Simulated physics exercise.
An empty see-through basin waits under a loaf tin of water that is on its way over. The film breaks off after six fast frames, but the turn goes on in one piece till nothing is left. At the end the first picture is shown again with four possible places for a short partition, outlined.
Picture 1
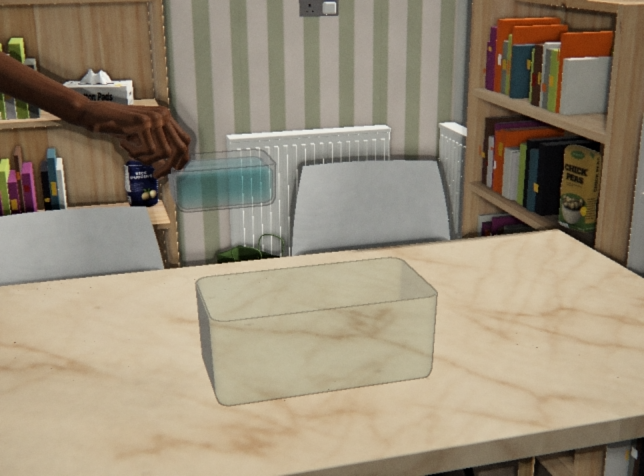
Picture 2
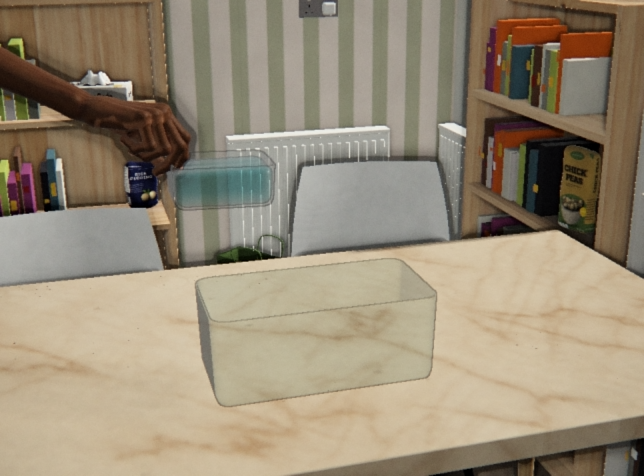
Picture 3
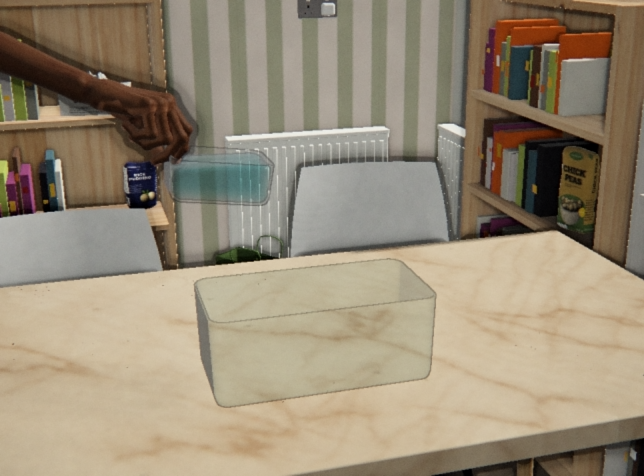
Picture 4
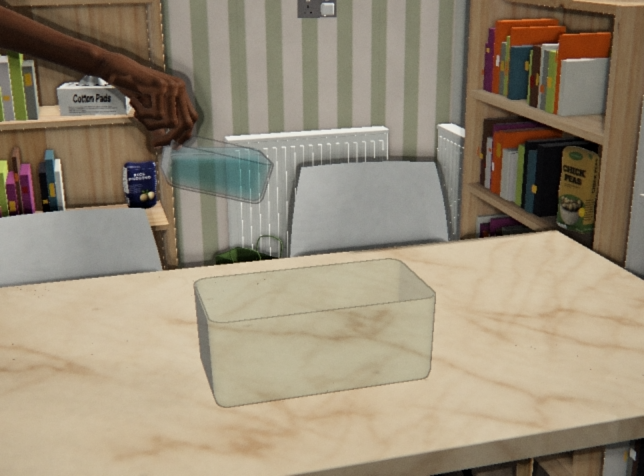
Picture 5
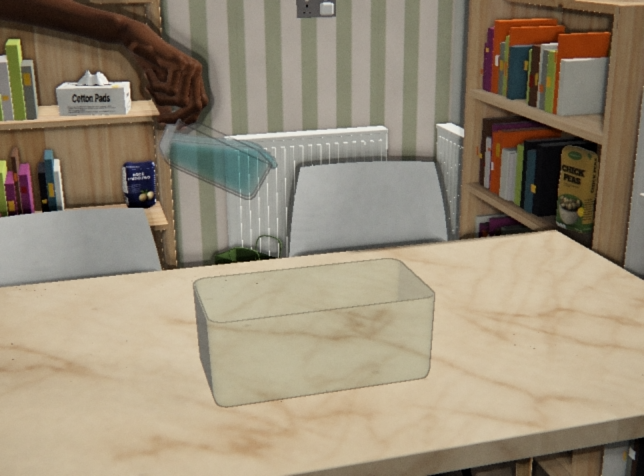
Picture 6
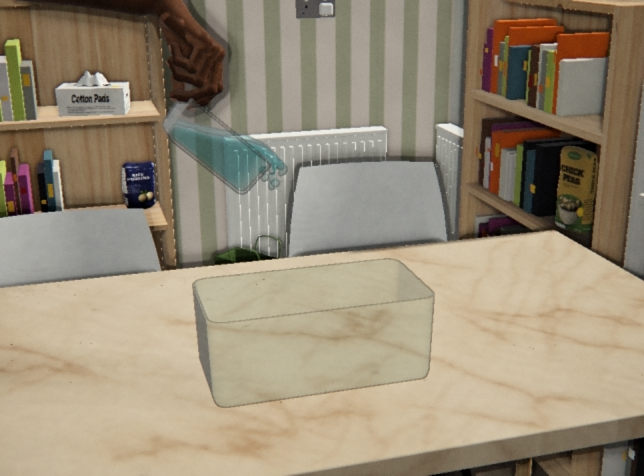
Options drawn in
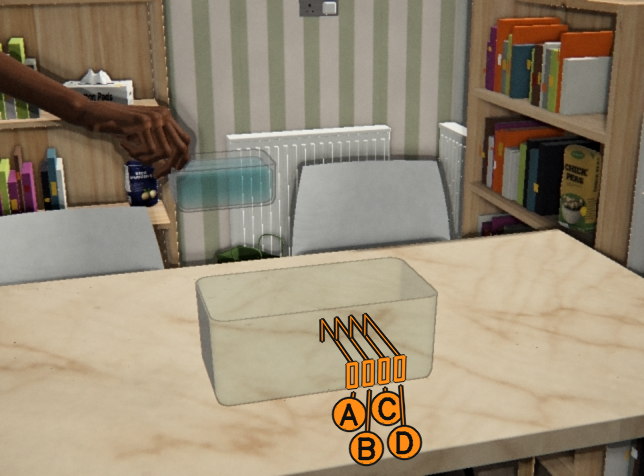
A hand tilts a clear container of blue water rightward above a table holding an empty basin.
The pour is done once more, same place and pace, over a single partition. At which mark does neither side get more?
I would pick place C.
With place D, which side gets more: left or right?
The left one.
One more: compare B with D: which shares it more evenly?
That would be B.
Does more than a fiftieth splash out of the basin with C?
Yes.
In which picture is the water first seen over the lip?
Picture 4.
On the marked copy, A at (353, 393); B at (369, 390); C at (385, 388); D at (400, 386).
For place A, about 24 % ends left of the wall and 66 % right of it; 10 % is lost outside.
For place B, about 35 % ends left of the wall and 57 % right of it; 8 % is lost outside.
For place C, about 46 % ends left of the wall and 44 % right of it; 10 % is lost outside.
For place D, about 70 % ends left of the wall and 22 % right of it; 8 % is lost outside.
